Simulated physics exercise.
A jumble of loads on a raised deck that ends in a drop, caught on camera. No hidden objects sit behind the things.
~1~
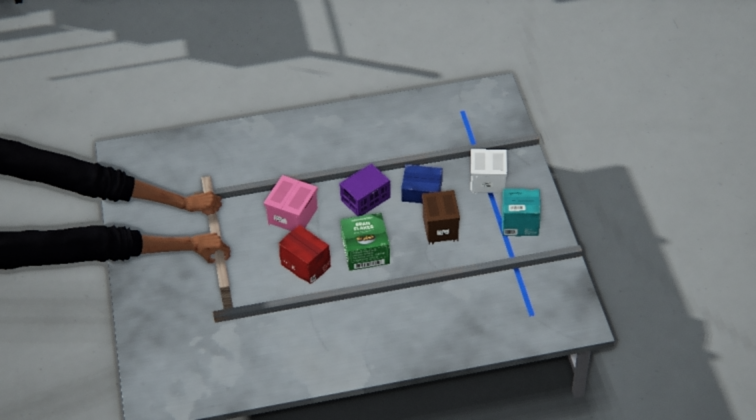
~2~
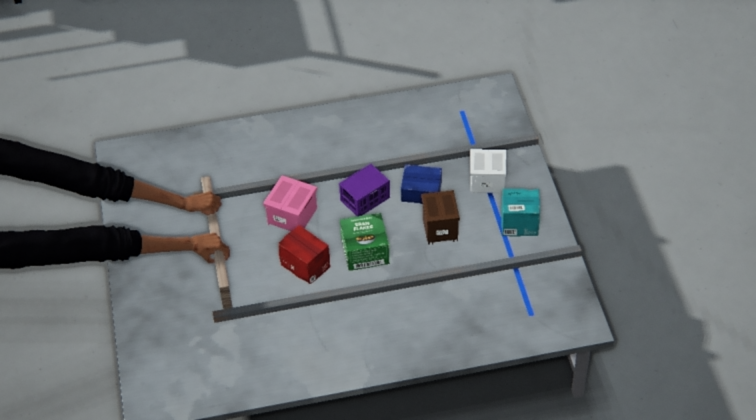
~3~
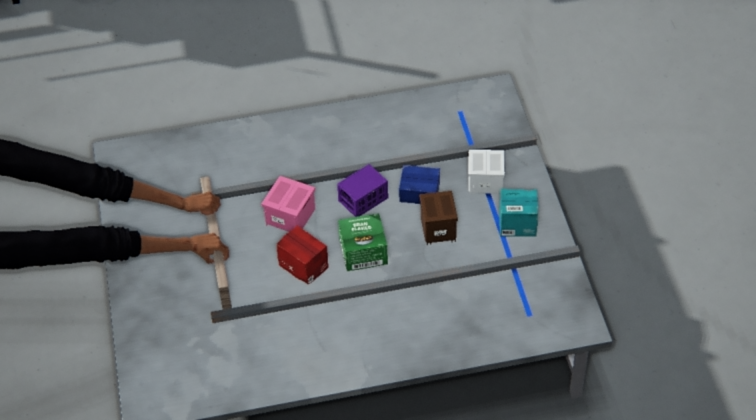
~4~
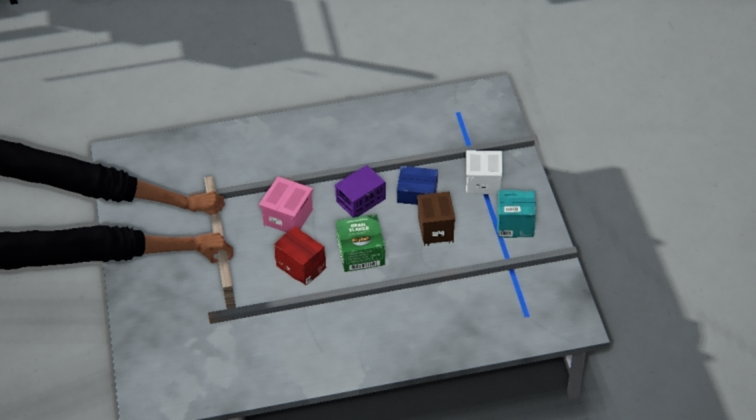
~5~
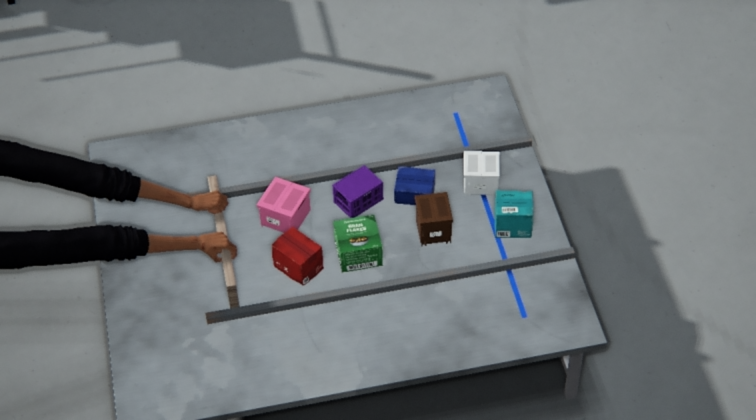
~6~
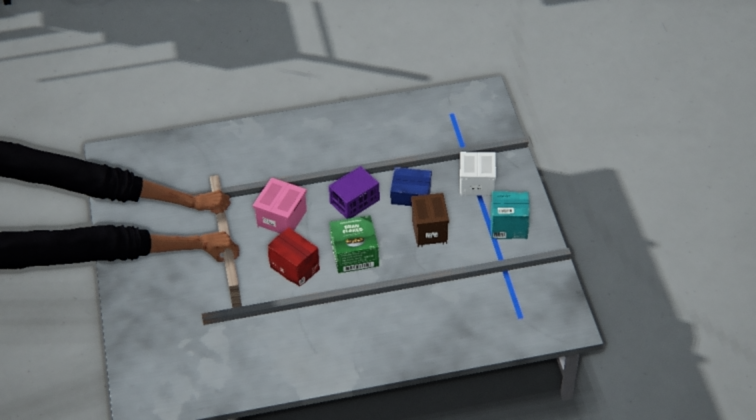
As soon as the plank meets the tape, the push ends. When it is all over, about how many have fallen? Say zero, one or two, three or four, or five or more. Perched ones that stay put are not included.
More than two but fewer than five drop off.
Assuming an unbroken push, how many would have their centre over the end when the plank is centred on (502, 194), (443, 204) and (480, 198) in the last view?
The counts would come out as 6, 2 and 4.
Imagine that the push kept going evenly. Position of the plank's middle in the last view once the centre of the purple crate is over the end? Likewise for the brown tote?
About (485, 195), and about (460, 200) for the other.
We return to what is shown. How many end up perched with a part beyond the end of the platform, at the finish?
I get 2.
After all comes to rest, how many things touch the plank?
That makes 2.
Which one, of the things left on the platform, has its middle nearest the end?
The purple crate.
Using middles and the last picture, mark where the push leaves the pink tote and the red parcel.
The pink tote ends at (491, 161) and the red parcel at (510, 226).
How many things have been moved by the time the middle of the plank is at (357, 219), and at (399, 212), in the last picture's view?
First 7, after that 8.
Soon after, none off yet; turquoise parcel at rest near (510, 215); white tote at rest near (478, 175); brown tote at rest near (430, 220).
Then, none off yet; turquoise parcel at rest near (510, 215); white tote moved a little near (496, 170); brown tote moved about its own width near (462, 214).
Further on, none off yet; turquoise parcel moved about its own width near (563, 207); white tote tipped well over near (564, 172); brown tote moved well along near (526, 203).
By the end, the number that fall off is three or four; fallen, blue box, brown tote, white tote and turquoise parcel.
